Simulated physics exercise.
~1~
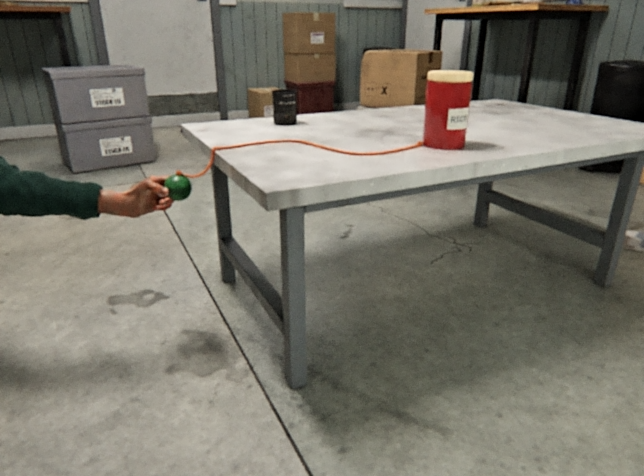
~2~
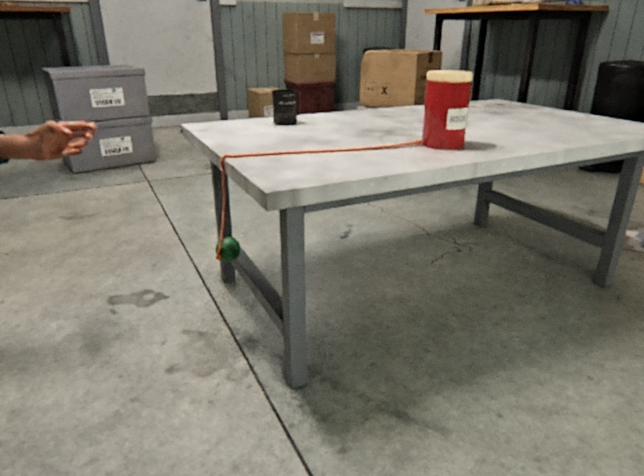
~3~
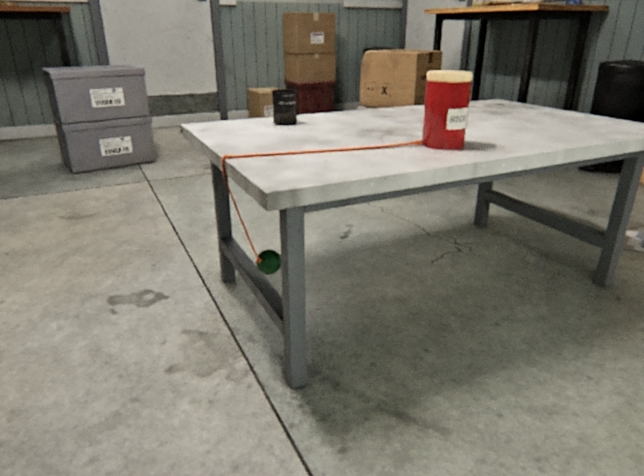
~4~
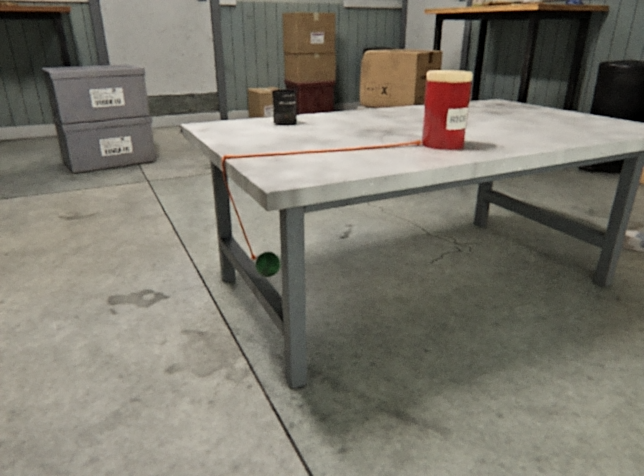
We see a hand release a green ball tied by an orange ribbon to a red canister on a workbench, then withdraw. The ball drops past the edge, swings right, and ends hanging below the tabletop, while the canister and a black cup stay still.
